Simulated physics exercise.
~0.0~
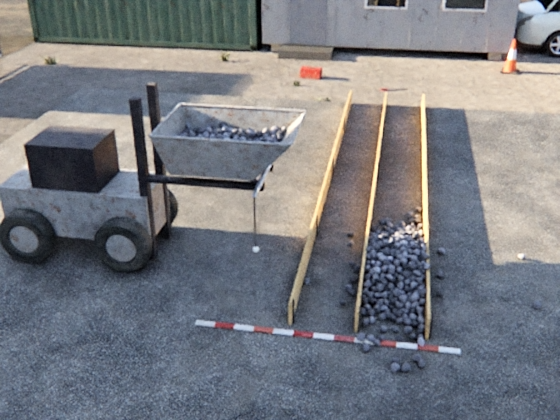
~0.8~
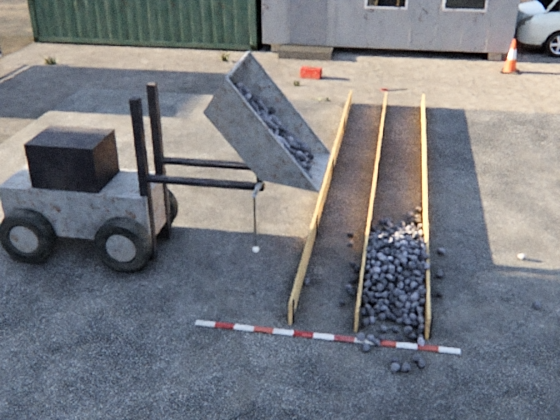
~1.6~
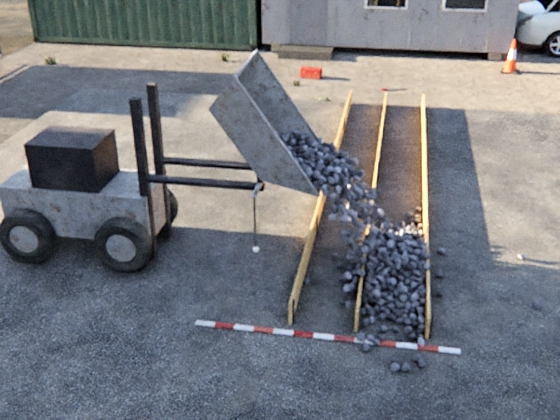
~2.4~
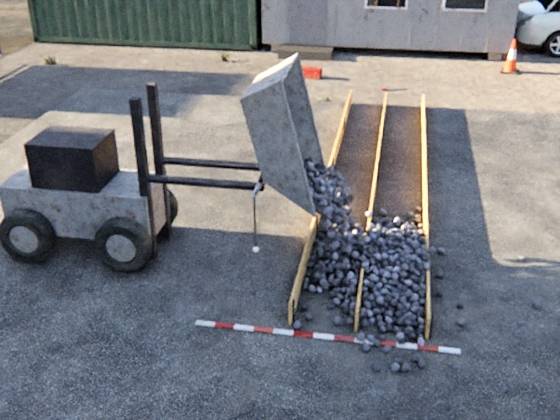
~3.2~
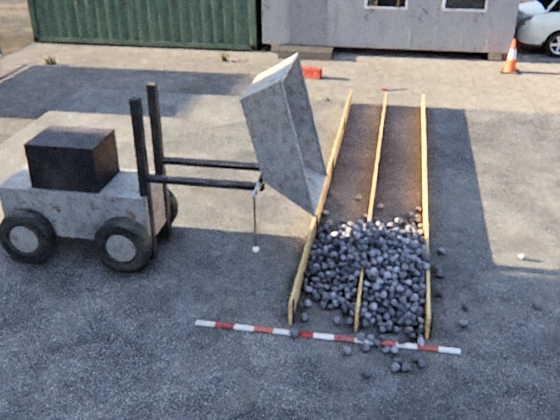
In a paved yard, a raised skip tips right and empties dark stones between wooden planks.
